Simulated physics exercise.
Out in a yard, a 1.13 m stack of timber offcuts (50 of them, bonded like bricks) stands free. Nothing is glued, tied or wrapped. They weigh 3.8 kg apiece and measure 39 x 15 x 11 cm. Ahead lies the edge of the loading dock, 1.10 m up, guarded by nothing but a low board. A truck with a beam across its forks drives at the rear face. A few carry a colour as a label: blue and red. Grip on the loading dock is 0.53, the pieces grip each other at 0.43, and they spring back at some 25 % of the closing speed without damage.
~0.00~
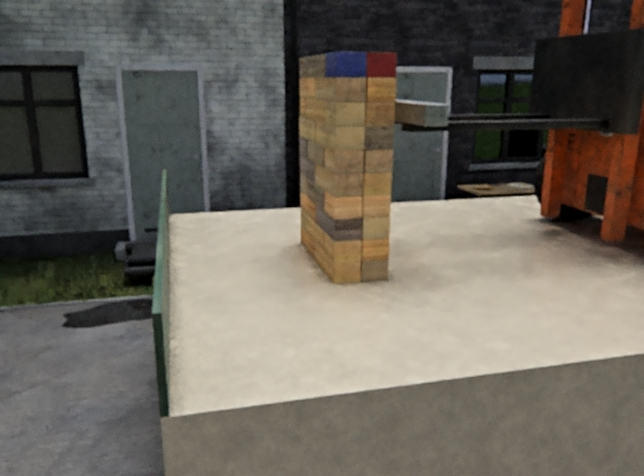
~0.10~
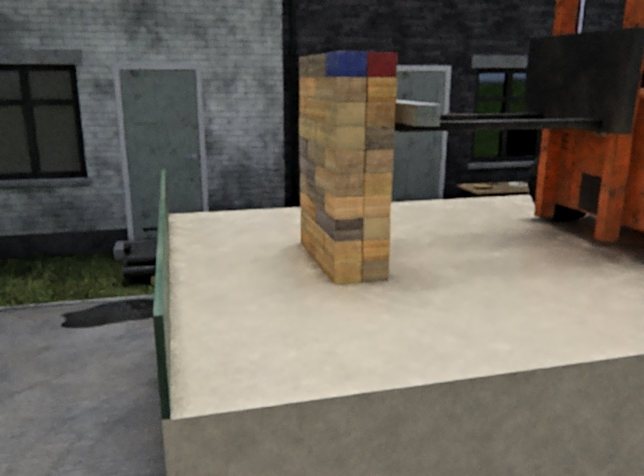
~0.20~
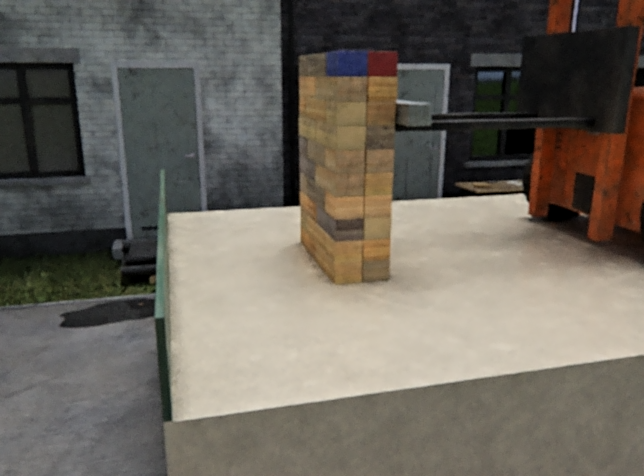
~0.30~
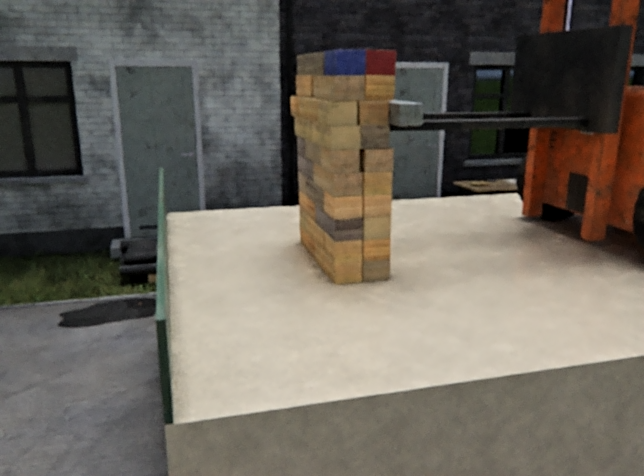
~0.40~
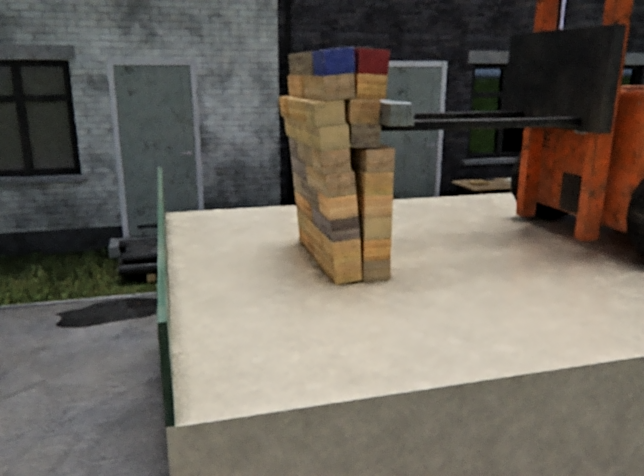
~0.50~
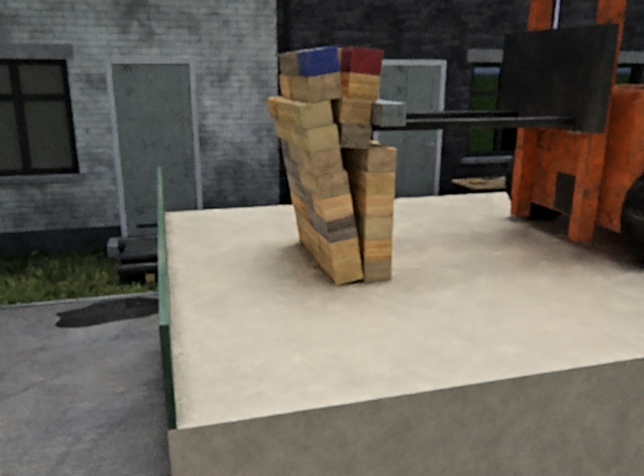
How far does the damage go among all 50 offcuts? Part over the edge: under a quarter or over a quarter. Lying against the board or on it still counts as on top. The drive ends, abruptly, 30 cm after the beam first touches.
The part is fewer than one in four.
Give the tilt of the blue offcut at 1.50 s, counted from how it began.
Roughly 60°.
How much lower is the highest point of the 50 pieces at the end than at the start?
Some 46 cm lower.
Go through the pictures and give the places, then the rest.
In the first picture (places mark the middle of the side facing us; the camera moves round a little), beam (435, 115) 10 cm from the stack; red offcut (382, 65); blue offcut (351, 65); nothing disturbed.
The second picture shows beam (426, 115) 56 mm from the stack; red offcut (382, 65).
The third picture shows beam (418, 115) 9 mm from the stack; red offcut (383, 64).
The fourth picture shows beam (409, 115) 38 mm in; red offcut (381, 63) shifted 13 mm; blue offcut (351, 63) shifted 12 mm; 23 disturbed, none over the edge.
The fifth picture shows beam (400, 115) 8 cm in; blue offcut (340, 61) leaning 6°; red offcut (374, 62) shifted 50 mm; steepest lean 6°, the offcut at (292, 65); 35 disturbed, none over the edge.
The sixth picture shows beam (392, 115) 13 cm in; blue offcut (324, 61) leaning 9°; red offcut (367, 61) leaning 5°; steepest lean 10°, the offcut at (334, 185); 35 disturbed, none over the edge.
After 0.70 s, none of the 50 offcuts over the edge, 36 disturbed; blue offcut leaning 19°; red offcut shifted 18 cm.
After 0.98 s, none of the 50 offcuts over the edge, 35 disturbed; red offcut leaning 73°, 22 cm lower; blue offcut leaning 15°, 27 cm lower.
After 1.50 s, 1 of the 50 offcuts over the edge; red offcut upside down; blue offcut leaning 57°, 87 cm lower.
By the end (2.3 s), 5 of the 50 offcuts over the edge; red offcut upside down; blue offcut leaning 38°, 2.06 m lower. That is 10 per cent. As the last picture would show them, middles, red offcut near (186, 254).
